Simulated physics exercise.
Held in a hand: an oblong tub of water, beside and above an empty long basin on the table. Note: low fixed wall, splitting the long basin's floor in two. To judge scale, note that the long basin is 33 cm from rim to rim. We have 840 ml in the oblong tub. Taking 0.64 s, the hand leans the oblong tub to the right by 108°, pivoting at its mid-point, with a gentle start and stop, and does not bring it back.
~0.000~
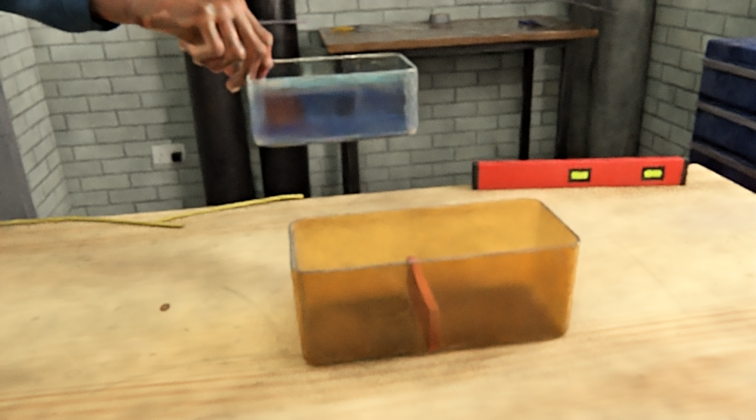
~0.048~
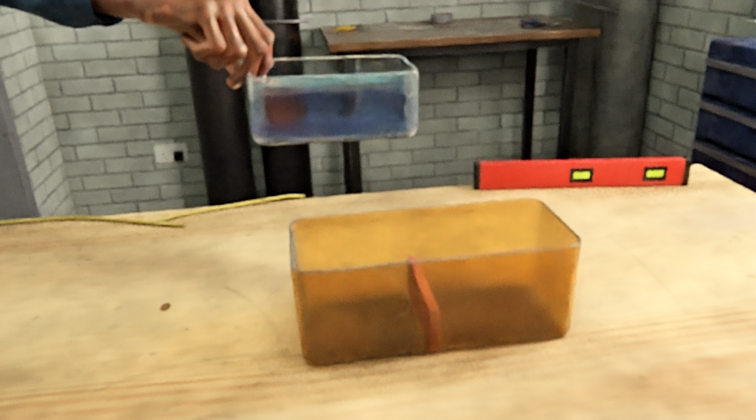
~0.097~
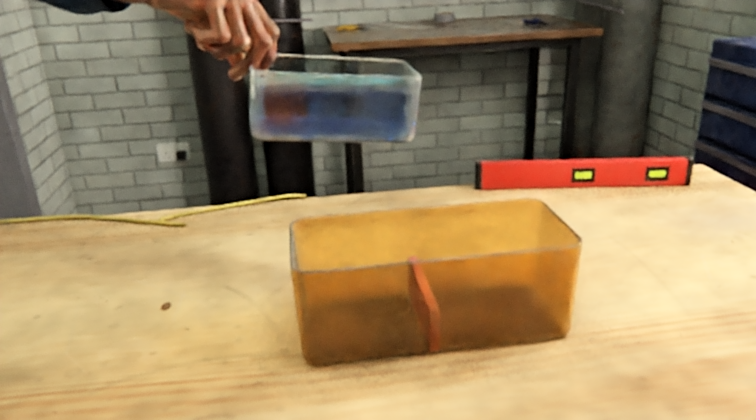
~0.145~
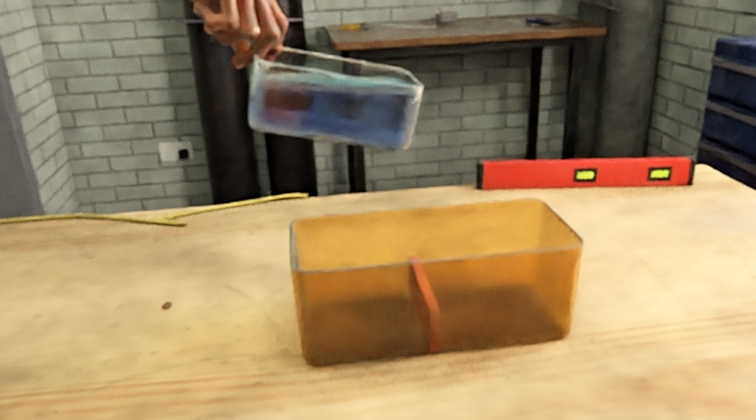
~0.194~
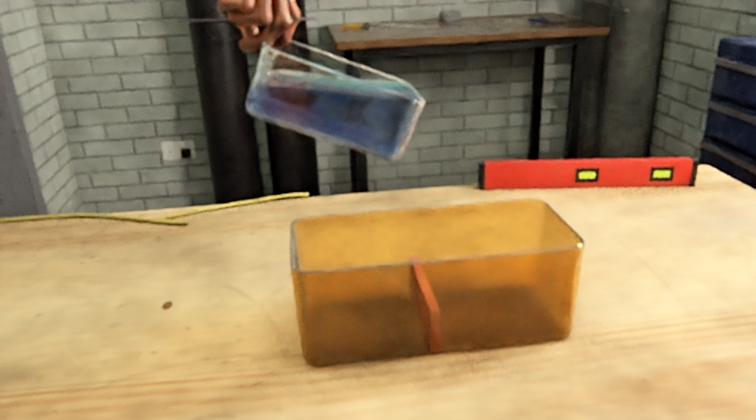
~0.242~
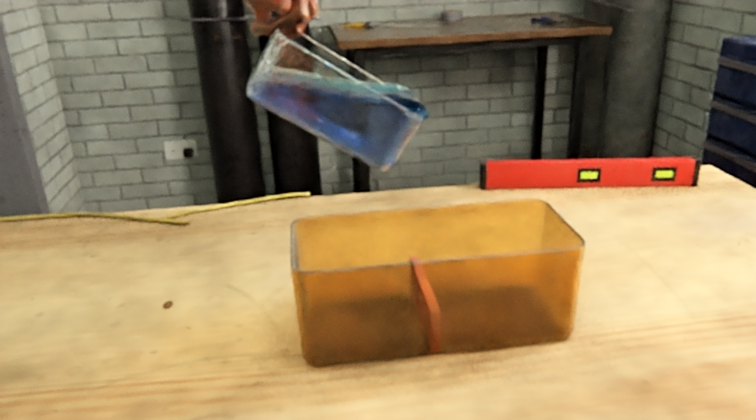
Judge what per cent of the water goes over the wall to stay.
73 percent, roughly.
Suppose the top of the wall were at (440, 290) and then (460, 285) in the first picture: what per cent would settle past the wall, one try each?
Respectively 55 and 40 %.
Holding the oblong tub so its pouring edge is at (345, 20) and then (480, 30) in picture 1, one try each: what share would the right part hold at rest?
Some 35 and 75 per cent, in that order.
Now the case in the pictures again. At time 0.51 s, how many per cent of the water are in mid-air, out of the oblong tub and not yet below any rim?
54 %.
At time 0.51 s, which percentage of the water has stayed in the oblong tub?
Near 12 in a hundred.
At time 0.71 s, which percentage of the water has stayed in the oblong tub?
I'd estimate some 2 per cent.
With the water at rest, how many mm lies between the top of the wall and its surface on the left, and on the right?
Left side: Around 48 mm. Right side: Around 30 mm.
After 0.51 s the tilt is 98° and 12 per cent is still to pour, 0 is left of the wall and 33 right of it.
After 0.71 s the tilt is 108° and 2 per cent is still to pour, 12 is left of the wall and 73 right of it.
After 0.92 s the tilt is 108° and 0 per cent is still to pour, 19 is left of the wall and 73 right of it.
After 1.14 s the tilt is 108° and 0 per cent is still to pour, 19 is left of the wall and 73 right of it.
In the end 19 per cent lies left of the wall, 73 right of it and 8 outside.
